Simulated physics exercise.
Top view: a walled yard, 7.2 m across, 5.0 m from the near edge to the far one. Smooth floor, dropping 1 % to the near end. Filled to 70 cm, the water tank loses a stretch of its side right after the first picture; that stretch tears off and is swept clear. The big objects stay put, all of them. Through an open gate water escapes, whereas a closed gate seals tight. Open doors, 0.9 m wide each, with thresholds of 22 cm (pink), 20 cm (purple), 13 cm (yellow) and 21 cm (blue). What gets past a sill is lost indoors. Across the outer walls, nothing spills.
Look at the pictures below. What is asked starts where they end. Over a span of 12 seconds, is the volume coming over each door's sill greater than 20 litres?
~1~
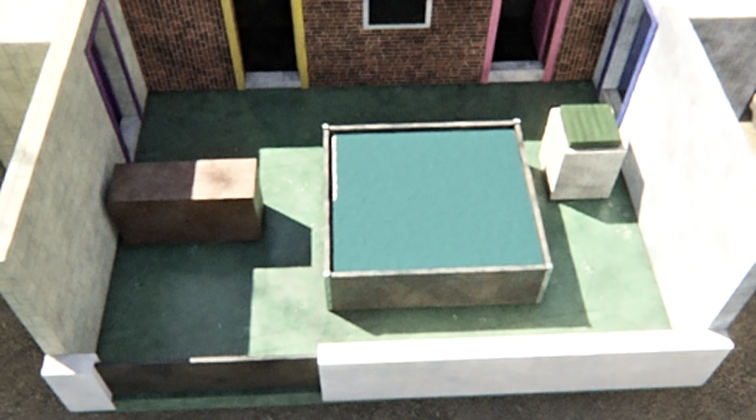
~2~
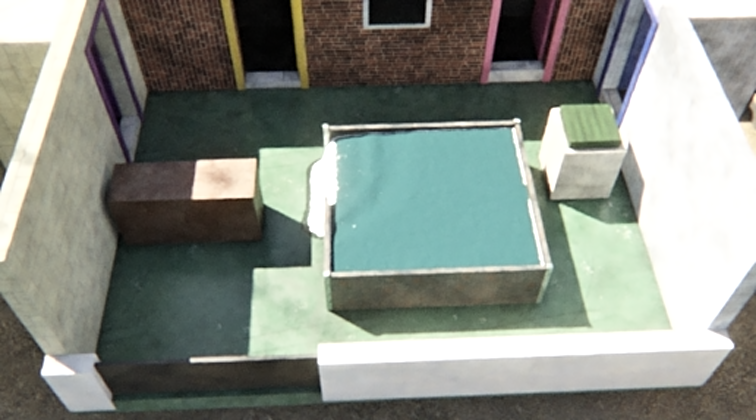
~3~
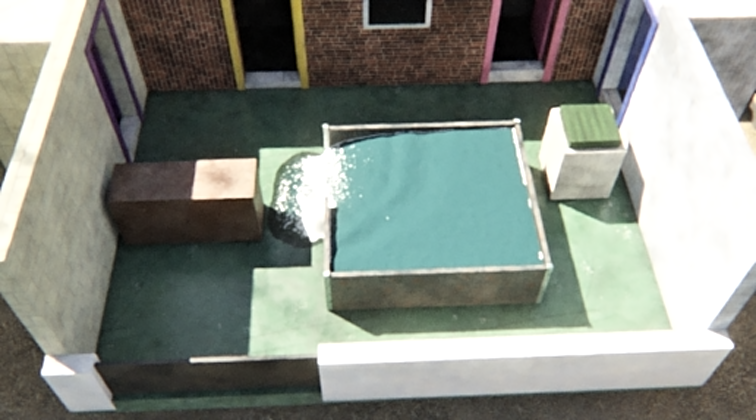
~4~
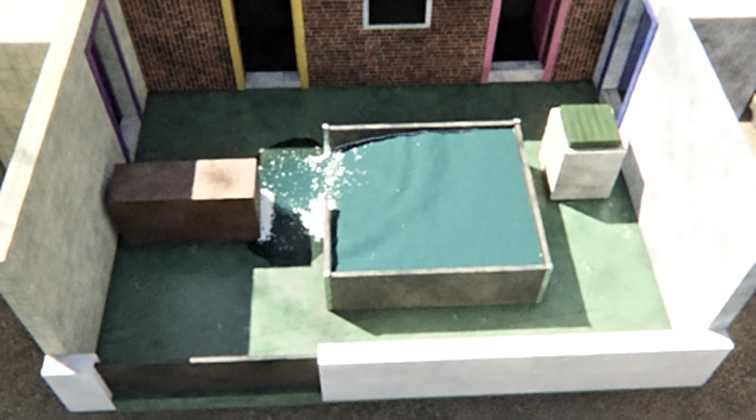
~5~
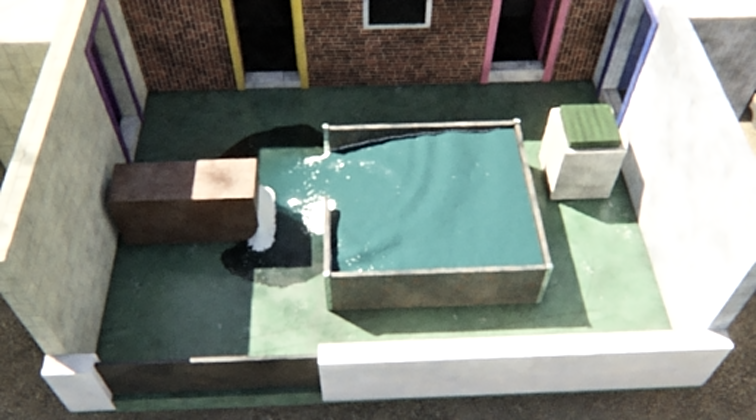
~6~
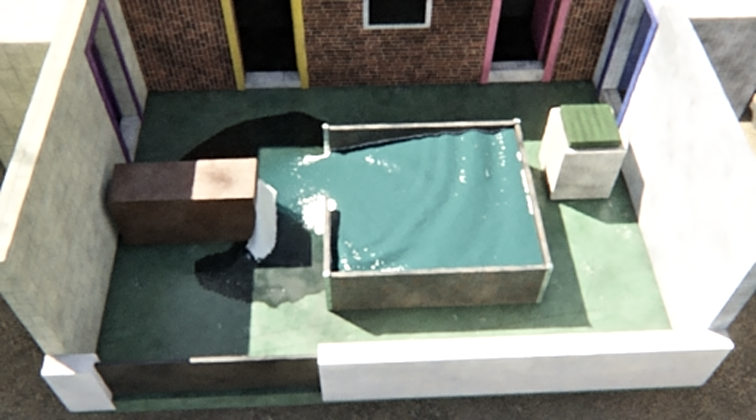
As I see it, the pink door holds the inflow within the limit. The purple door lets the inflow top the limit. The yellow door lets the inflow top the limit. The blue door holds the inflow within the limit.
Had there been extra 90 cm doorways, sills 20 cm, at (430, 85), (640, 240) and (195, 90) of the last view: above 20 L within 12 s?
Note, doorways in listed order: Stays short, stays short, goes beyond.
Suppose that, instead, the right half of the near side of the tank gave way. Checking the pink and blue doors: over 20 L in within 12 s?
Door pink stays within, door blue stays within.
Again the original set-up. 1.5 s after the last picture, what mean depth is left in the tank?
Some 45 cm on average.
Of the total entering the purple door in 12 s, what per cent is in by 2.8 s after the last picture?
Some 65 in a hundred.
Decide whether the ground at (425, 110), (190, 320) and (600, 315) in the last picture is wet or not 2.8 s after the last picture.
Untouched, submerged, untouched.
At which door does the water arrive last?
Result: Blue door.
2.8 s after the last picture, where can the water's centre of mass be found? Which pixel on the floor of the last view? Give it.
Centre: Approx. (322, 212) px.
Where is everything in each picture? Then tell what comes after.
In the first frame, still water, 70 cm deep, in the water tank at (429, 196).
In the second frame, water pours out at (330, 188) and has run 0.7 m, to (316, 233); typically 9 cm deep outside, 70 cm at the water tank's back.
In the third frame, water pours out at (330, 188) and has run 0.9 m, to (277, 228); typically 12 cm deep outside, 70 cm at the water tank's back.
In the fourth frame, water pours out at (330, 190) and has run 1.3 m, to a hidden place; typically 11 cm deep outside, 70 cm at the water tank's back.
In the fifth frame, water pours out at (330, 189) and has run 1.9 m, to a hidden place; typically 7 cm deep outside, 70 cm at the water tank's back.
In the sixth frame, water pours out at (330, 189) and has run 2.5 m, to a hidden place; typically 5 cm deep outside, 70 cm at the water tank's back.
Then, 0.7 s after the last picture water covers 35 % of the floor and is deepest (48 cm) near (278, 211); pink door not reached, purple door 31 cm at the sill, 3 L in, yellow door 2 cm at the sill, 0 L in, blue door not reached.
Then, 1.5 s after the last picture water covers 40 % of the floor and is deepest (51 cm) near (142, 123); pink door not reached, purple door 35 cm at the sill, 37 L in, yellow door 8 cm at the sill, 1 L in, blue door not reached.
Then, 2.8 s after the last picture water covers 55 % of the floor and is deepest (36 cm) near (151, 205); pink door not reached, purple door 31 cm at the sill, 134 L in, yellow door 19 cm at the sill, 7 L in, blue door not reached.
Then, 6.3 s after the last picture water covers 95 % of the floor and is deepest (25 cm) near (140, 195); pink door 3 cm at the sill, 0 L in, purple door 20 cm at the sill, 201 L in, yellow door 23 cm at the sill, 130 L in, blue door 18 cm at the sill, 0 L in.
Then, 11.3 s after the last picture water covers 95 % of the floor and is deepest (21 cm) near (651, 360); pink door 15 cm at the sill, 0 L in, purple door 12 cm at the sill, 202 L in, yellow door 10 cm at the sill, 191 L in, blue door 14 cm at the sill, 0 L in.
